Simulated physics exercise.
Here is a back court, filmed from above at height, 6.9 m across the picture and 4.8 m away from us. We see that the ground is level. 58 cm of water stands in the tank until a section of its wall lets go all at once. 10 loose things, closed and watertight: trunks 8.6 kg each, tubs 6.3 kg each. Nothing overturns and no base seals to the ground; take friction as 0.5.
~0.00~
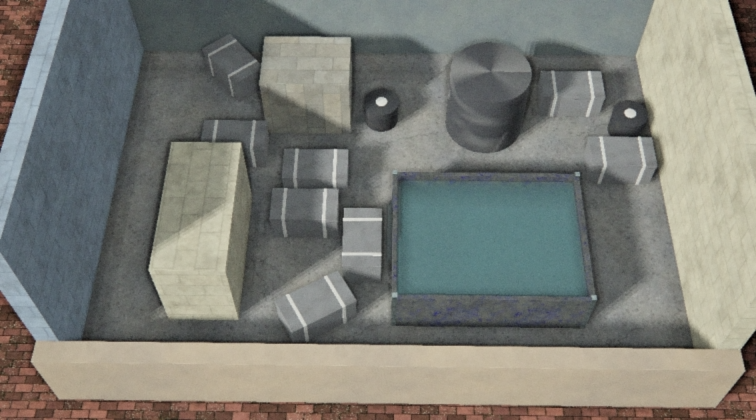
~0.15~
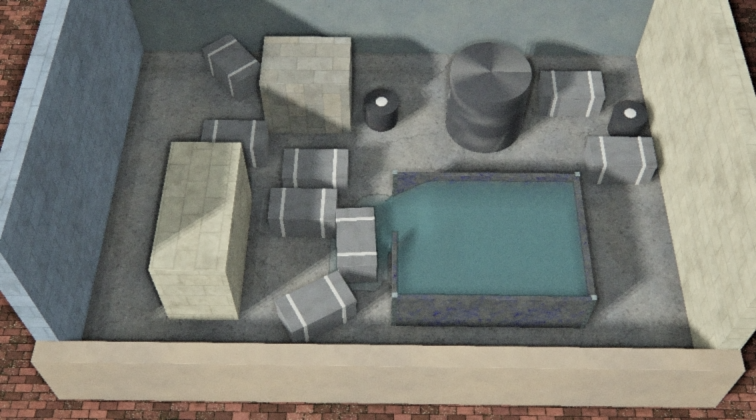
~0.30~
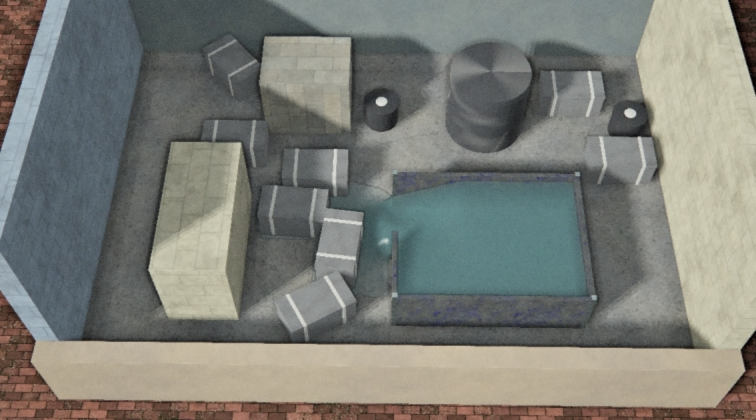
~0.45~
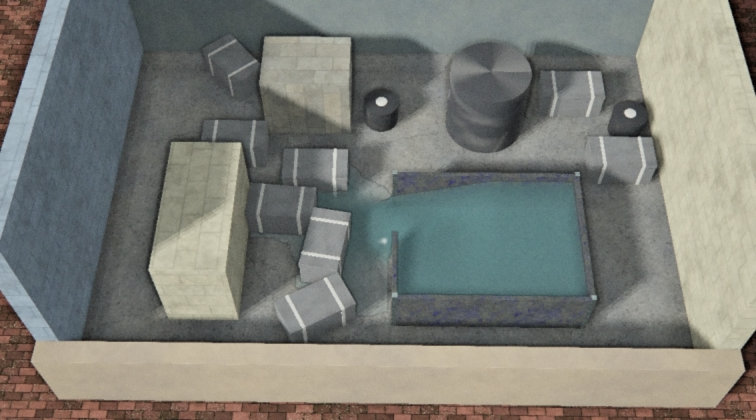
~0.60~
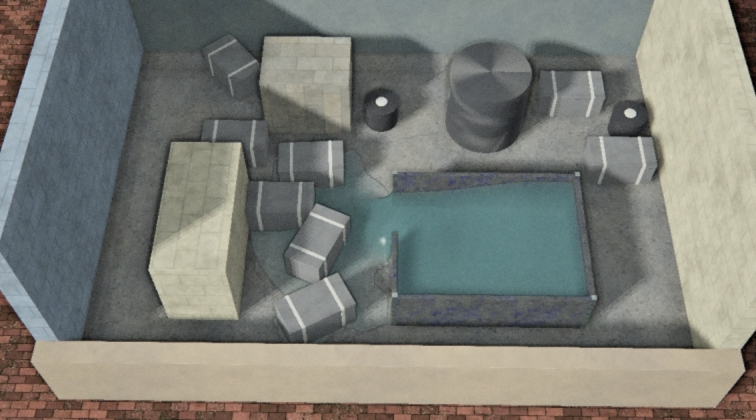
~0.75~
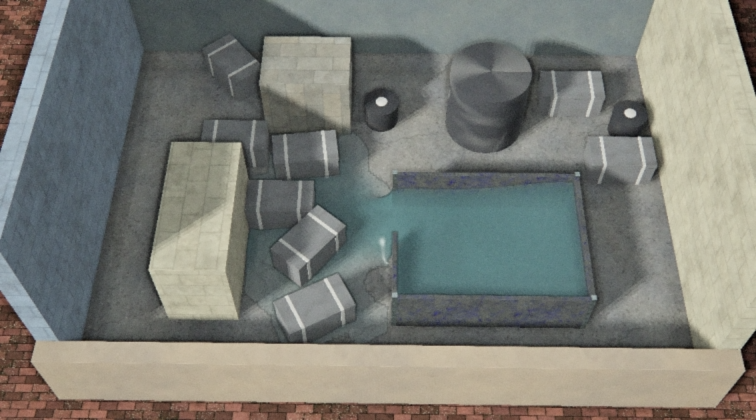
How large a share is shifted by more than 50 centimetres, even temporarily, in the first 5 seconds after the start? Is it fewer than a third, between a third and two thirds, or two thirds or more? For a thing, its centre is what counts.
I reckon it gets to one third but stops short of two thirds.
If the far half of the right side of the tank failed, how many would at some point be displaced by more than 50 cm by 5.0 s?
Then 5.
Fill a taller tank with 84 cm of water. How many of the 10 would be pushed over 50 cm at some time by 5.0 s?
Count: 5.
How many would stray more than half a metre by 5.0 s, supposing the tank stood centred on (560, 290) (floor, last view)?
In that case the number is 5.
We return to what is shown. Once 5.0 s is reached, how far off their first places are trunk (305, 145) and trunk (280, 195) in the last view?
In turn: 200 cm, 200 cm.
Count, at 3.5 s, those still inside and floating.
At that instant the tally stands at 4.
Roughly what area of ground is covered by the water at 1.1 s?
Somewhere around 9.0 m2, roughly.
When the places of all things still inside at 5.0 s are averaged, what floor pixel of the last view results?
(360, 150).
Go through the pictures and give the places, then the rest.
In the first frame, a trunk at (362, 237), on the bottom; a trunk at (304, 204), on the bottom; 3.5 m2 under water; 0 of 10 have shifted.
In the second frame, a trunk at (356, 236) rests on the ground, 7 cm from its start; a trunk at (303, 204), on the bottom; water covers 3.9 m2; 1 of 10 have shifted.
In the third frame, a trunk at (340, 239) rests on the ground, 27 cm from its start; a trunk at (293, 202) rests on the ground, 14 cm from its start; water covers 4.5 m2; 2 of 10 have shifted.
In the fourth frame, a trunk at (325, 238), on the bottom, 43 cm from its start; a trunk at (281, 200), on the bottom, 29 cm from its start; water covers 5.2 m2; 2 of 10 have shifted.
In the fifth frame, a trunk at (317, 236), on the bottom, 52 cm from its start; a trunk at (280, 197), on the bottom, 31 cm from its start; 6.2 m2 under water; 3 of 10 have shifted.
In the sixth frame, a trunk at (308, 237), on the bottom, 62 cm from its start; a trunk at (279, 196) rests on the ground, 31 cm from its start; water covers 7.1 m2; 3 of 10 have shifted.
After 1.1 s 2 of 10 are over 50 cm from their spots; 3 afloat.
After 2.2 s 4 of 10 are over 50 cm from their spots; 3 afloat.
After 3.5 s 5 of 10 are over 50 cm from their spots; 4 afloat.
After 5.0 s 5 of 10 are over 50 cm from their spots, and 5 have been at some point; 6 afloat.
